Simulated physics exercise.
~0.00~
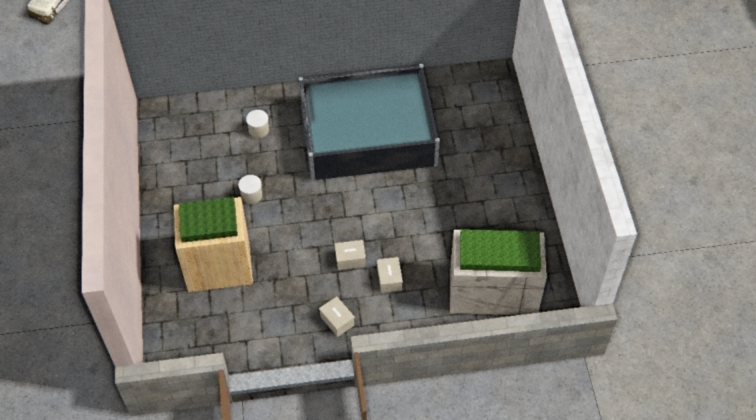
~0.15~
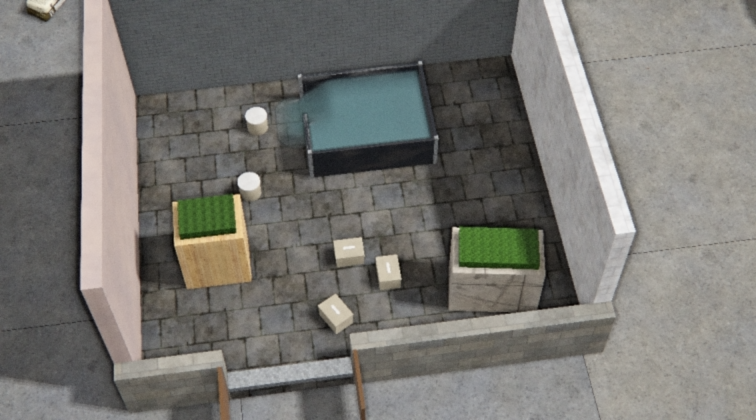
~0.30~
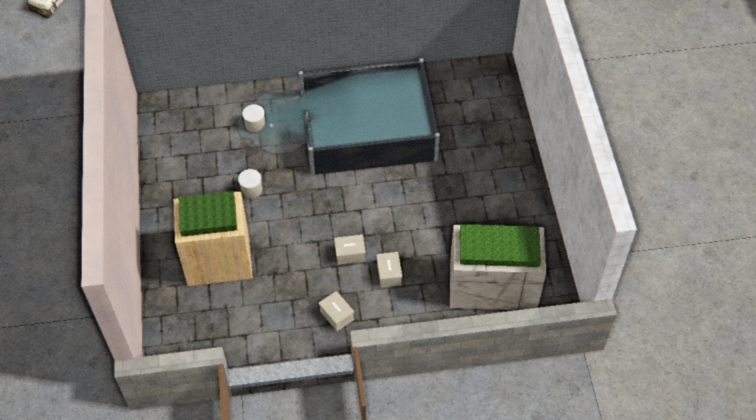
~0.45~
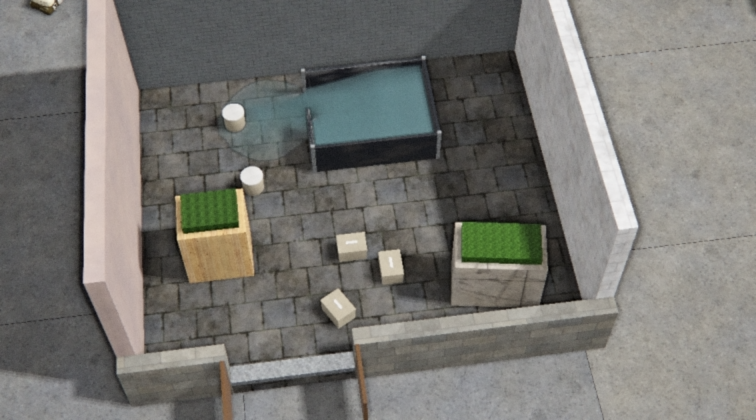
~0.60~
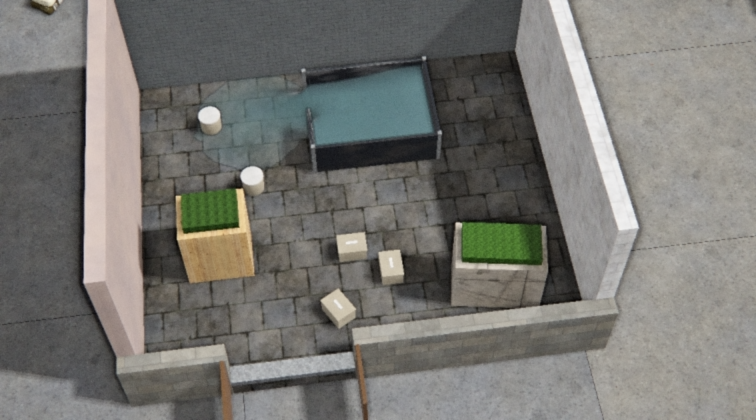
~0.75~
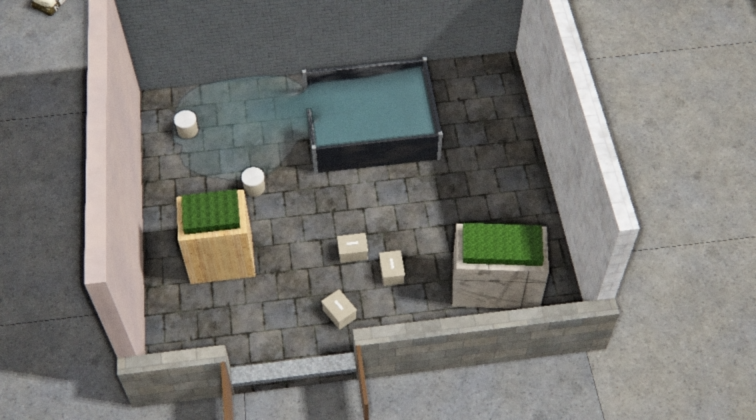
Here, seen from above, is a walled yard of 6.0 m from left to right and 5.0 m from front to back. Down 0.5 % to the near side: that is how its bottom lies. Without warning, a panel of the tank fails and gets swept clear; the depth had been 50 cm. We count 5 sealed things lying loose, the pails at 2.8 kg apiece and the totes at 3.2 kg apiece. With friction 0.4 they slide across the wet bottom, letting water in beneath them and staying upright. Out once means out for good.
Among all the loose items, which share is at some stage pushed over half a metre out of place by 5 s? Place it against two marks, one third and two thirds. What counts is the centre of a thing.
It is a minority below a third.
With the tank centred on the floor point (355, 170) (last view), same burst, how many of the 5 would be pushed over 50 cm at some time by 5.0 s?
Result: 2 of them.
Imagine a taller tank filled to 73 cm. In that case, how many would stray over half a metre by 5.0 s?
It would come to 2 of them.
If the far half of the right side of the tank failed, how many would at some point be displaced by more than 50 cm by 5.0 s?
In that case the number is 2.
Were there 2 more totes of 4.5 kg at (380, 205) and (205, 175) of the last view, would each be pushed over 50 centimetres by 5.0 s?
Result, in sequence: Not exceeded / exceeded.
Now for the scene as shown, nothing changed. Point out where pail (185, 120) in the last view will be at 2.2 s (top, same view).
Look for it near (152, 143).
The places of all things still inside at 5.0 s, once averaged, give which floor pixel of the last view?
I'd say about (323, 275) in the last view.
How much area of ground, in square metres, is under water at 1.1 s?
Somewhere about 7.0 m2, give or take.
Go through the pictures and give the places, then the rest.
The first picture shows a pail at (257, 118), on the bottom; a tote at (390, 271) rests on the ground; 2.4 m2 under water; 0 of 5 have shifted.
The second picture shows a pail at (256, 115) rests on the ground; a tote at (388, 268), on the bottom; 2.8 m2 under water; 0 of 5 have shifted.
The third picture shows a pail at (253, 113), on the bottom, 6 cm from its start; a tote at (389, 265), on the bottom; water covers 3.2 m2; 1 of 5 have shifted.
The fourth picture shows a pail at (233, 112) rests on the ground, 39 cm from its start; a tote at (391, 263), on the bottom; water covers 3.9 m2; 1 of 5 have shifted.
The fifth picture shows a pail at (209, 115) rests on the ground, 76 cm from its start; a tote at (391, 263), on the bottom; 4.7 m2 under water; 1 of 5 have shifted.
The sixth picture shows a pail at (185, 119) rests on the ground, 113 cm from its start; a tote at (392, 264), on the bottom; water covers 5.5 m2; 1 of 5 have shifted.
After 1.1 s 1 of 5 are over 50 cm from their spots; 0 afloat.
After 2.2 s 1 of 5 are over 50 cm from their spots; 1 afloat.
After 3.5 s 1 of 5 are over 50 cm from their spots; 1 afloat.
After 5.0 s 1 of 5 are over 50 cm from their spots, and 1 have been at some point; 0 afloat.
